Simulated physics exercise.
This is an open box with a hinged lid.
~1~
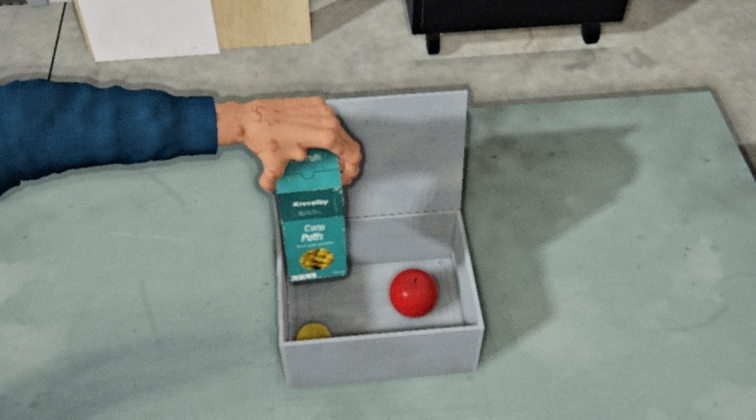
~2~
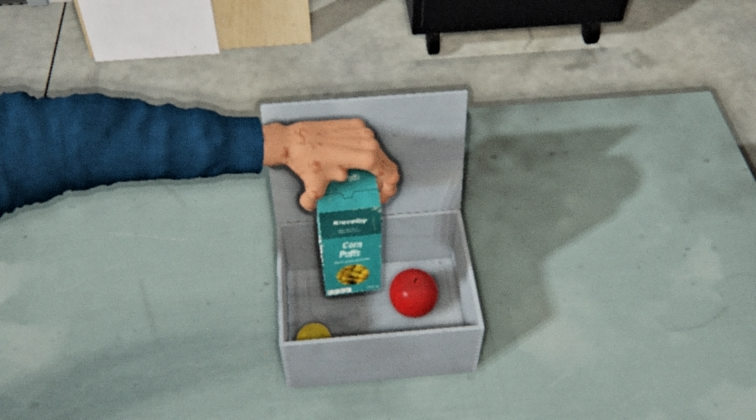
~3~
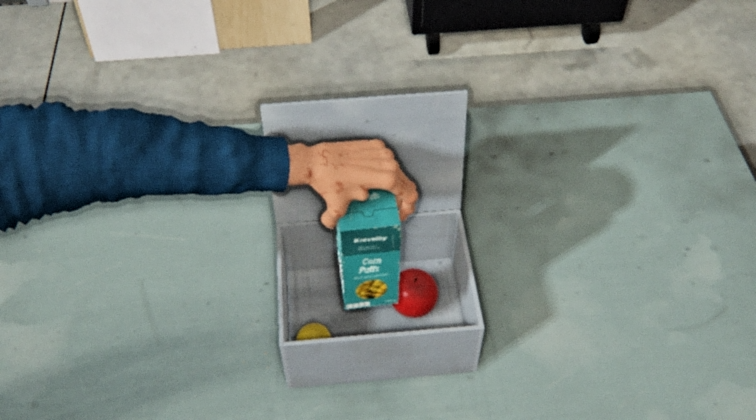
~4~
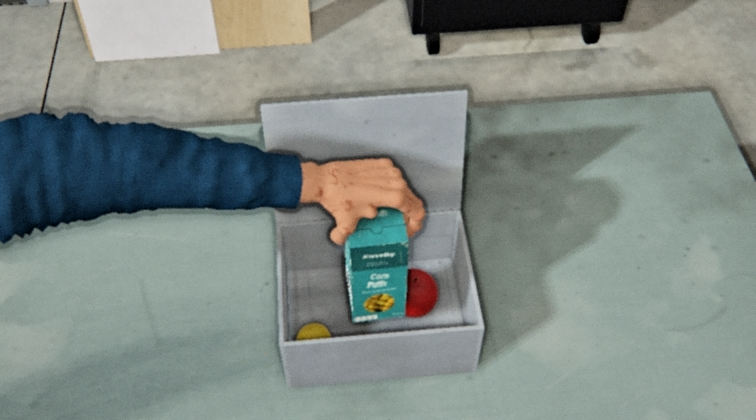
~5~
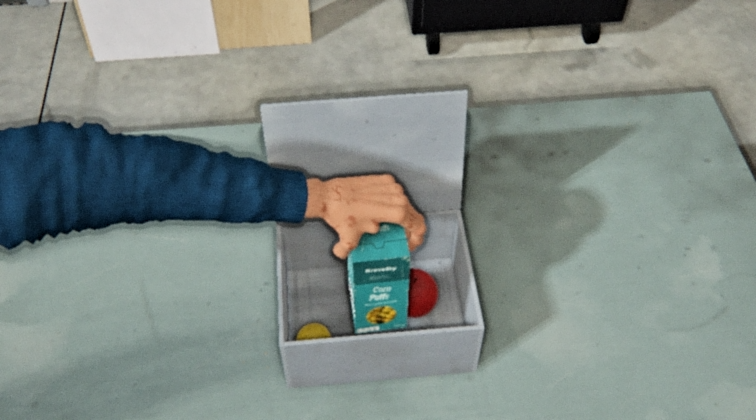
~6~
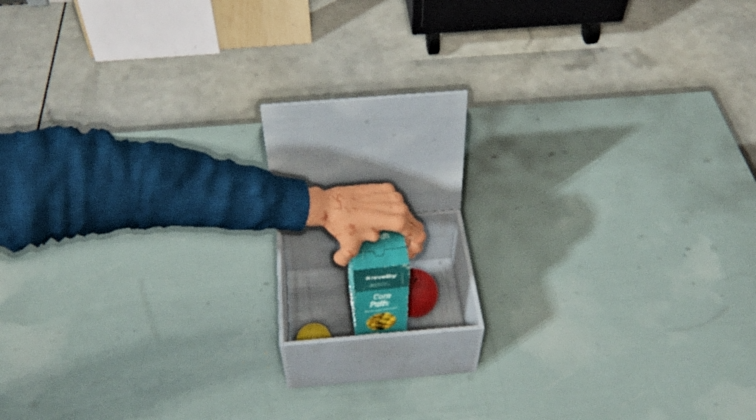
A turquoise carton, gripped by a hand, moves right and down into an open grey box.
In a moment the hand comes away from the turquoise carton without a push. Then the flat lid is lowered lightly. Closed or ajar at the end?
Here the lid stays ajar.
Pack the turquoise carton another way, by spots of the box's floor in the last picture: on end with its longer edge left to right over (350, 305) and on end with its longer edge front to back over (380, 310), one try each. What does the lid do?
First try: It will not close; second try: It closes.
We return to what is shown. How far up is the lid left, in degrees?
Some 25° above the rim.
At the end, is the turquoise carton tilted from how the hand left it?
It keeps its pose.
Then, 0.40 s on from there, turquoise carton turned 10° from how it was put near (353, 310); red apple shifted a little.
Then, 1.30 s on from there, lid 78° above the rim; turquoise carton shifted about its own width near (364, 315); red apple shifted a little.
Then, 1.80 s on from there, lid 44° above the rim; turquoise carton shifted about its own width near (364, 315); red apple shifted about its own width.
In the end, lid 27° above the rim; moved from the start, turquoise carton and red apple; yellow lemon unmoved. At the end, from the last picture's camera, turquoise carton near (364, 315).
